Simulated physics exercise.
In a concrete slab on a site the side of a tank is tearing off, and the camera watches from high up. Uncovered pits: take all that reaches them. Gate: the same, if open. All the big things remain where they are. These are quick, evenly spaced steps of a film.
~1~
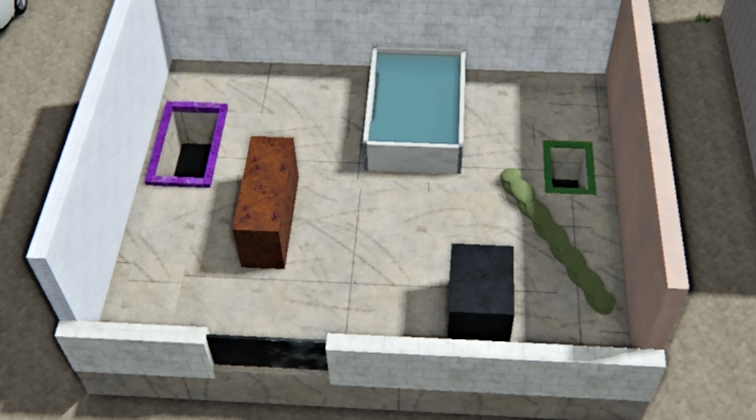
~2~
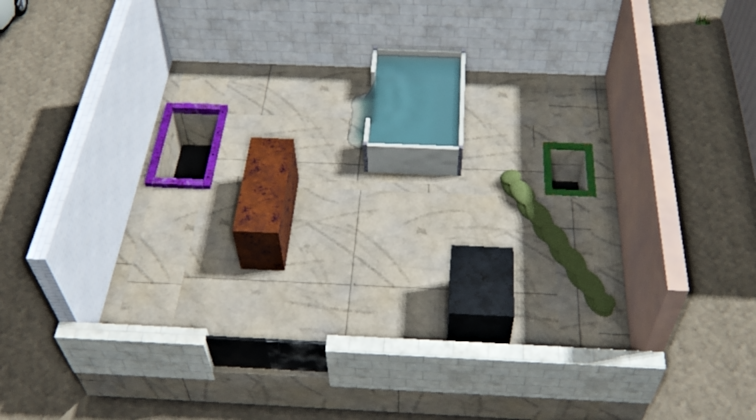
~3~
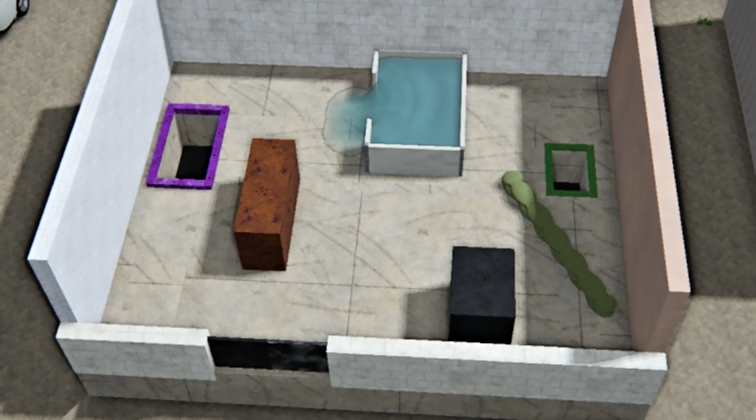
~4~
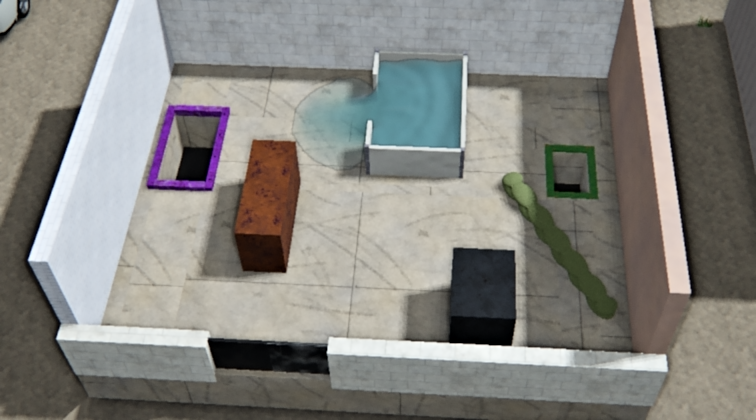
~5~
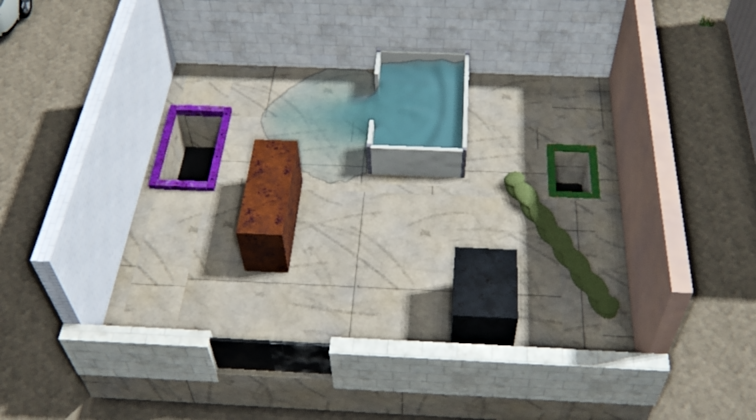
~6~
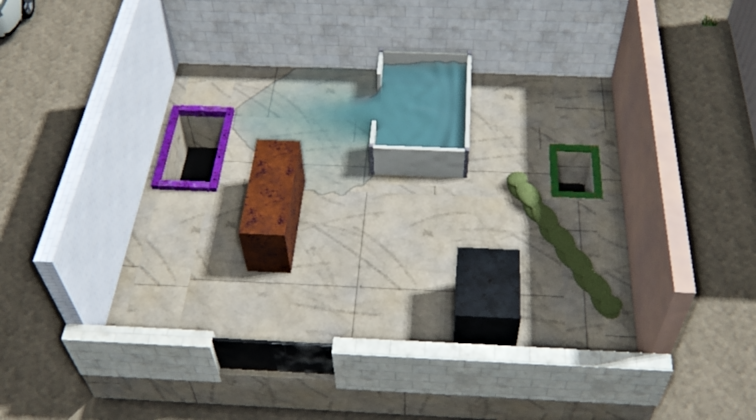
Water pours leftward through a gap in the left side of a pale-walled tank, spreading in a thin, fading sheet across a walled concrete slab seen from high above. A purple-rimmed pit and rusty brown block lie left, with a black block, a twisted green shape and a green-rimmed pit right. The sheet widens past the block's far end while ripples cross the tank and the view drifts very slightly.
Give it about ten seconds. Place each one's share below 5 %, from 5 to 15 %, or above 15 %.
Outcome: Gate: Smaller than five per cent; green pit: Smaller than five per cent; purple pit: Greater than fifteen per cent.
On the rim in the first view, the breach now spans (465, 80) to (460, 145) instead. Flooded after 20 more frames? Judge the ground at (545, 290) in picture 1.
Bottom line - sodden.
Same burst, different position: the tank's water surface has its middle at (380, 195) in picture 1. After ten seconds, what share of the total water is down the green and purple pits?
Shares - green: 4 in a hundred; purple: 0 in a hundred.
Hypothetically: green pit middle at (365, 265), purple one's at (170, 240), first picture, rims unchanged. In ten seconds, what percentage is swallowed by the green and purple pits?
For green, 4 in a hundred; for purple, 4 in a hundred.
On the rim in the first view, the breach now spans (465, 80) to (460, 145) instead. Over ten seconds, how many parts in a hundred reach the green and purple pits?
The green pit takes 55 per cent and the purple pit 0 per cent.
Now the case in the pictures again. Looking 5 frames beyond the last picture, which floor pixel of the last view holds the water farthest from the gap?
Somewhere close to (176, 77).
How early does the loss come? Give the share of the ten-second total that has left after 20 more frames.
Around 75 percent.
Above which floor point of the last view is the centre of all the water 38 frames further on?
Around pixel (292, 153).
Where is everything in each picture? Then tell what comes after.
The first picture shows still water in the tank at (416, 98).
In the second picture, the front is at (366, 97), out from the gap at (373, 113).
In the third picture, water pours out at (374, 115) and has run to (335, 101).
In the fourth picture, the front is at (298, 134), out from the gap at (375, 117).
In the fifth picture, the front is at (271, 111), out from the gap at (377, 116).
In the sixth picture, the front is at (237, 112), out from the gap at (379, 116).
A moment on, water covers 20 % of the floor; the gate 0 %, the green pit 0 %, the purple pit 3 %.
Next, water covers 25 % of the floor; the gate 0 %, the green pit 0 %, the purple pit 9 %.
Then, water covers 30 % of the floor; the gate 0 %, the green pit 0 %, the purple pit 16 %.
Later, water covers 35 % of the floor; the gate 0 %, the green pit 0 %, the purple pit 21 %.
In the end, water covers 65 % of the floor; the gate 0 %, the green pit 0 %, the purple pit 22 %.
